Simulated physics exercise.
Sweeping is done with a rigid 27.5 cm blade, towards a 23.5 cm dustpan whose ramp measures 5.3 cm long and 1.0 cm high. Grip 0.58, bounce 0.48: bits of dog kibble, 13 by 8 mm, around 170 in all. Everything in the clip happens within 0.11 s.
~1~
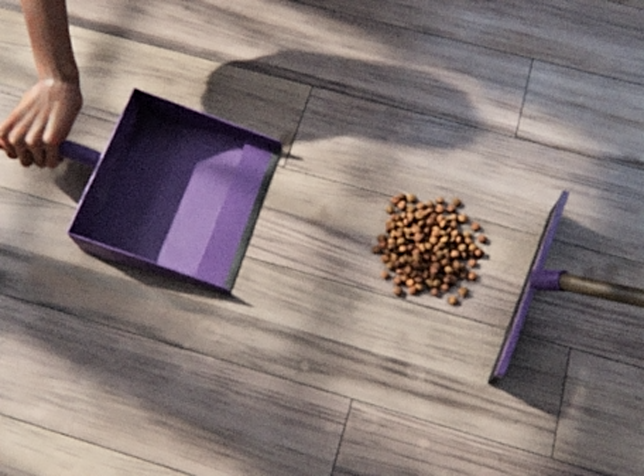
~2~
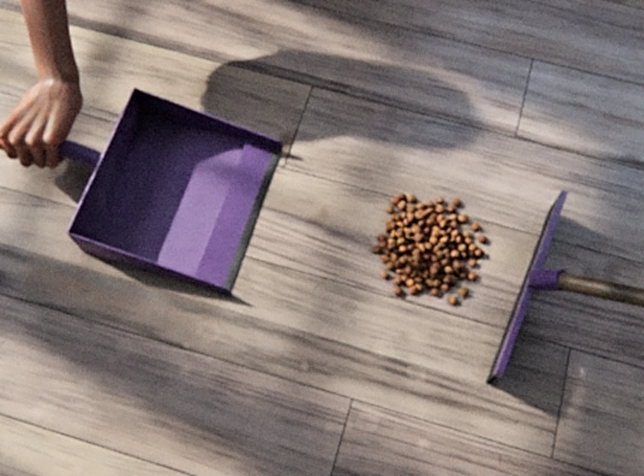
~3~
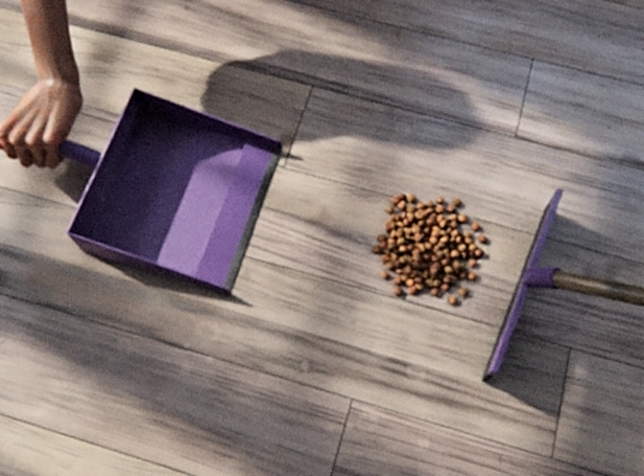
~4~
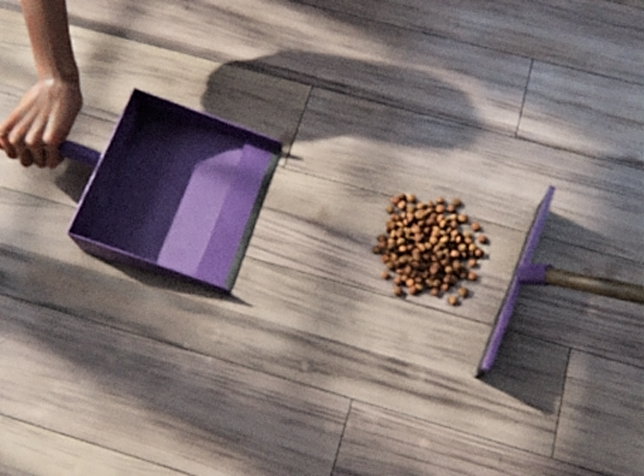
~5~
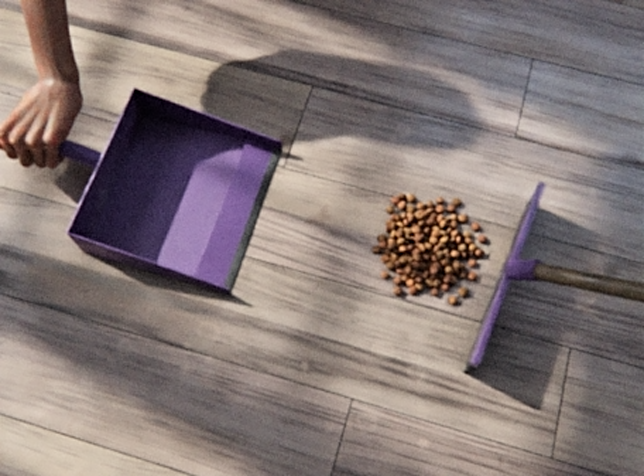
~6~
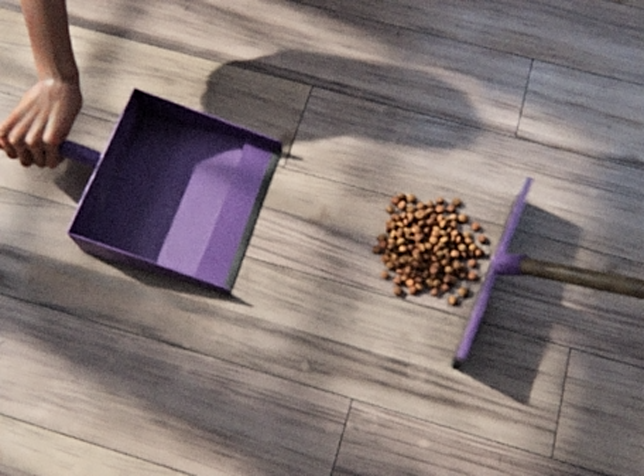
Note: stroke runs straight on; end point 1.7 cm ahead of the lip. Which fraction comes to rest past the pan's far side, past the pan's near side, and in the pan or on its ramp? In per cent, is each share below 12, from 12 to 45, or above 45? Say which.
Far side: From 12 to 45; near side: Below 12; pan: From 12 to 45.
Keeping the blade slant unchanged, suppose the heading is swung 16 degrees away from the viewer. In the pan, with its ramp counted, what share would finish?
My guess is some 30 percent.
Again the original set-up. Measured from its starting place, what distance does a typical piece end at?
I'd say close to 26 cm.
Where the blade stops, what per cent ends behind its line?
Near 0 percent, give or take.
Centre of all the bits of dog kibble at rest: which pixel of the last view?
Approximately (269, 180) in the last view.
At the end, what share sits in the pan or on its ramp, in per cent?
I'd say around 40 percent.
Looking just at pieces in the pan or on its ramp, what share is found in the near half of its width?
Estimate: Close to 20 %.
Then, 0.19 s after the last picture, middle of the blade 18 cm from the lip; 0 % over the lip, far side 5 %, near side 0 %.
Then, 0.31 s after the last picture, middle of the blade 8 cm from the lip; 0 % over the lip, far side 15 %, near side 0 %.
Then, 0.57 s after the last picture, middle of the blade 4 cm from the lip; 40 % over the lip, far side 20 %, near side 0 %.
In the end, far side 20 %, near side 0 %, pan 40 %, in front of the lip or behind the blade 45 %.
